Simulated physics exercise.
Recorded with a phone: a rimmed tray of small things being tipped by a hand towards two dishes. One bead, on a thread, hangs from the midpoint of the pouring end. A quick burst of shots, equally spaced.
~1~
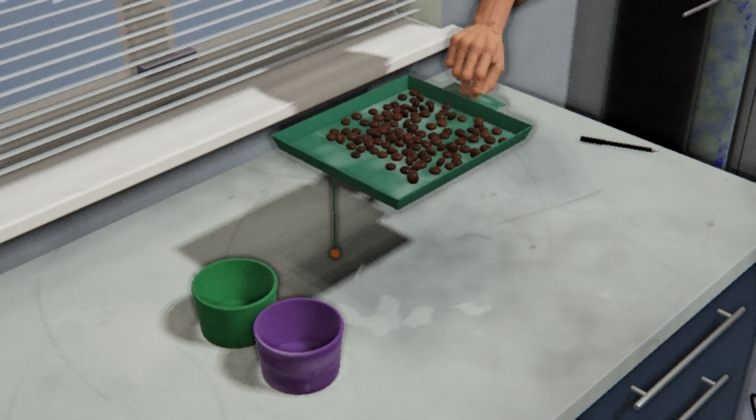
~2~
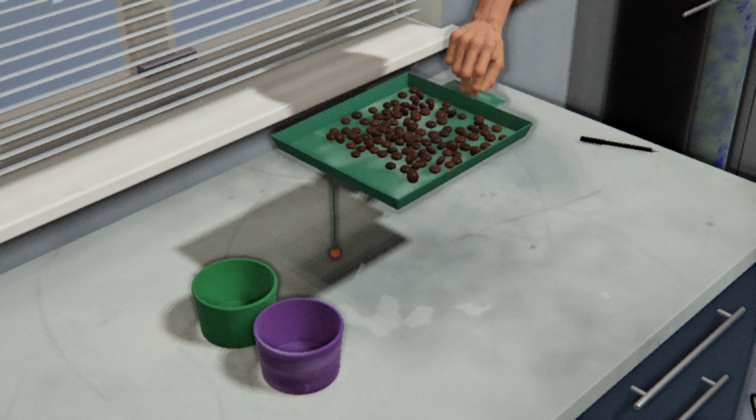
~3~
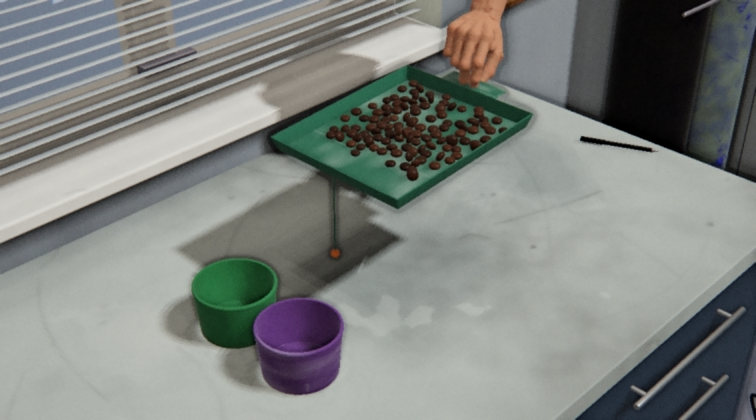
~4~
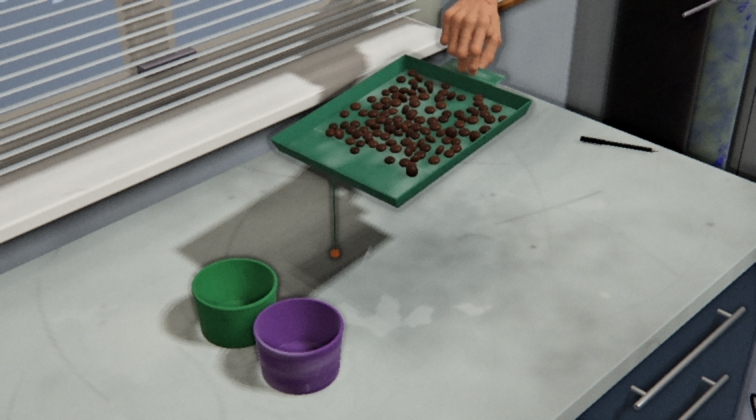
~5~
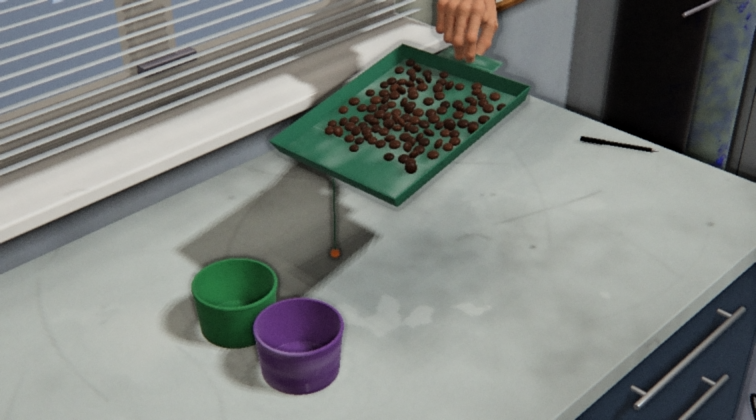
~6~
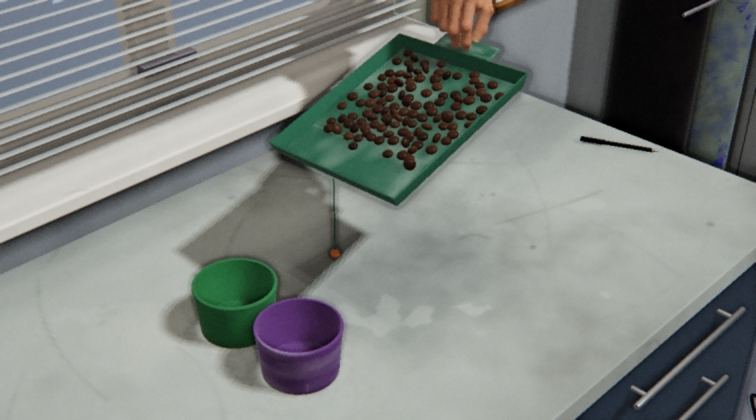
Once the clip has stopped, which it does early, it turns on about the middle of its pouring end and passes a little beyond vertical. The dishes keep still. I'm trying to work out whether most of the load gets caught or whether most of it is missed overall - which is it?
Most of it gets missed.
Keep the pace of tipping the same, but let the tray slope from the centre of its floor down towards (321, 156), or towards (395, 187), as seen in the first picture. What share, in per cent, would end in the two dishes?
First case: 0 %; second case: 0 %.
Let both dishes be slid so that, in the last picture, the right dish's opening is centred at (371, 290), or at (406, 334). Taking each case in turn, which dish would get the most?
First try, the one on the left; second try, the one on the left.
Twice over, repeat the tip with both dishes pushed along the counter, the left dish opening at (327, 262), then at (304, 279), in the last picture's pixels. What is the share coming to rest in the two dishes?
About 20 and 50 per cent respectively.
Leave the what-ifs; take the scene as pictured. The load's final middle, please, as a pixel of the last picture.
Resting centre, last picture - approx. (283, 304).
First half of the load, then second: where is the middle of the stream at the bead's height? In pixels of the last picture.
Early half (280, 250), late half (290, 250).
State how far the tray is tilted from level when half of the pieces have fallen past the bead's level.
About 90°.
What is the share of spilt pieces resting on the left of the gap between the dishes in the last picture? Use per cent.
40 per cent or thereabouts.
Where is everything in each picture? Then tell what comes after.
In the first frame, corners of the pouring end at (279, 135) and (398, 196), level; middle of the load at (408, 137), flat chocolate drops; left dish at (204, 318); right dish at (267, 363); bead on its thread at (335, 253).
In the second frame, corners of the pouring end at (279, 135) and (398, 195), level; middle of the load at (408, 135).
In the third frame, corners of the pouring end at (278, 136) and (397, 195), tipped barely, lowest at the left corner; middle of the load at (408, 131).
In the fourth frame, corners of the pouring end at (277, 138) and (396, 194), tipped a little, lowest at the left corner; middle of the load at (407, 124).
In the fifth frame, corners of the pouring end at (276, 139) and (395, 194), tipped a little, lowest at the left corner; middle of the load at (406, 118).
In the sixth frame, corners of the pouring end at (276, 141) and (393, 194), tipped clearly, lowest at the left corner; middle of the load at (404, 112); left dish at (204, 318); right dish at (267, 363).
Soon after the last picture, tray tipped steeply; most on the tray; about a quarter in the air.
A little later, tray tipped past a quarter turn; about a quarter on the tray; a stray few in the right dish; a small part in the left dish; about two thirds outside both; a small part in the air.
Later still, tray tipped past a quarter turn; a stray few in the right dish; a small part in the left dish; nearly all outside both.
At rest, tray tipped past a quarter turn; a stray few in the right dish; a small part in the left dish; nearly all outside both.
